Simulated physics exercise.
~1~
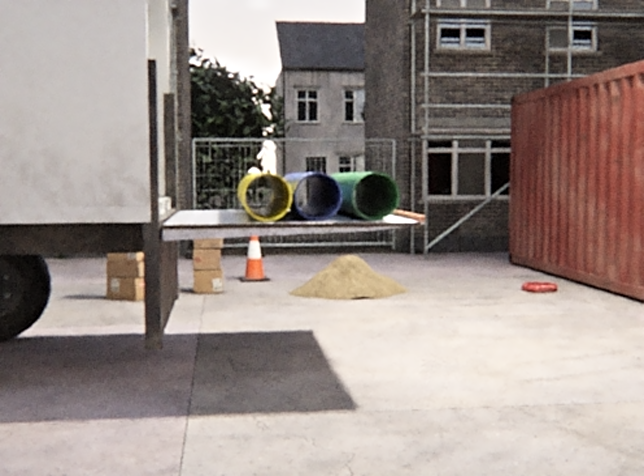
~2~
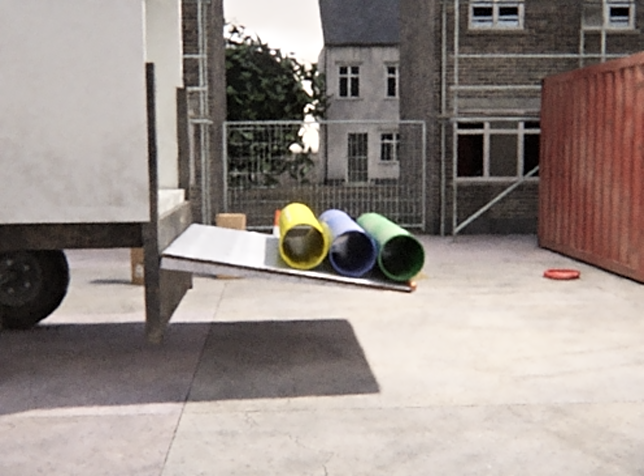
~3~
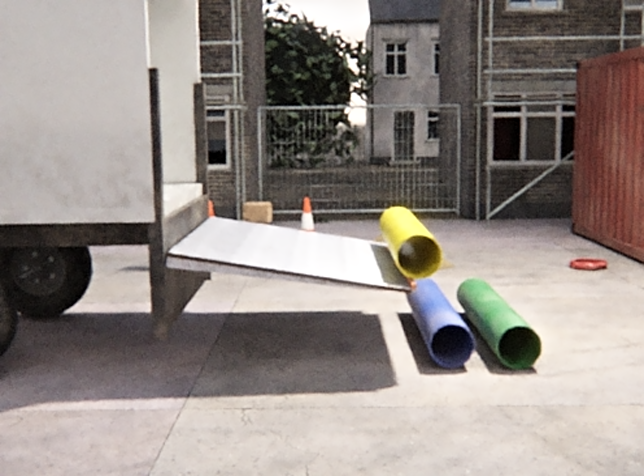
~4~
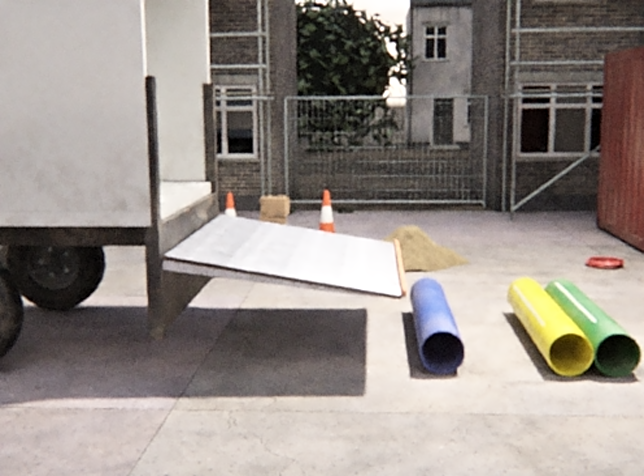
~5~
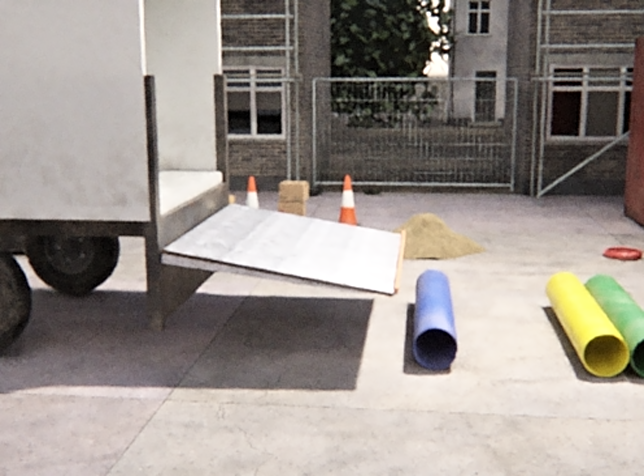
Three plastic pipes, yellow, blue and green, rolled right off a truck's tail-lift as it sank and tilted, green and blue dropping ahead of yellow, and all ended up on the ground, with yellow beside green and blue nearer the lift.
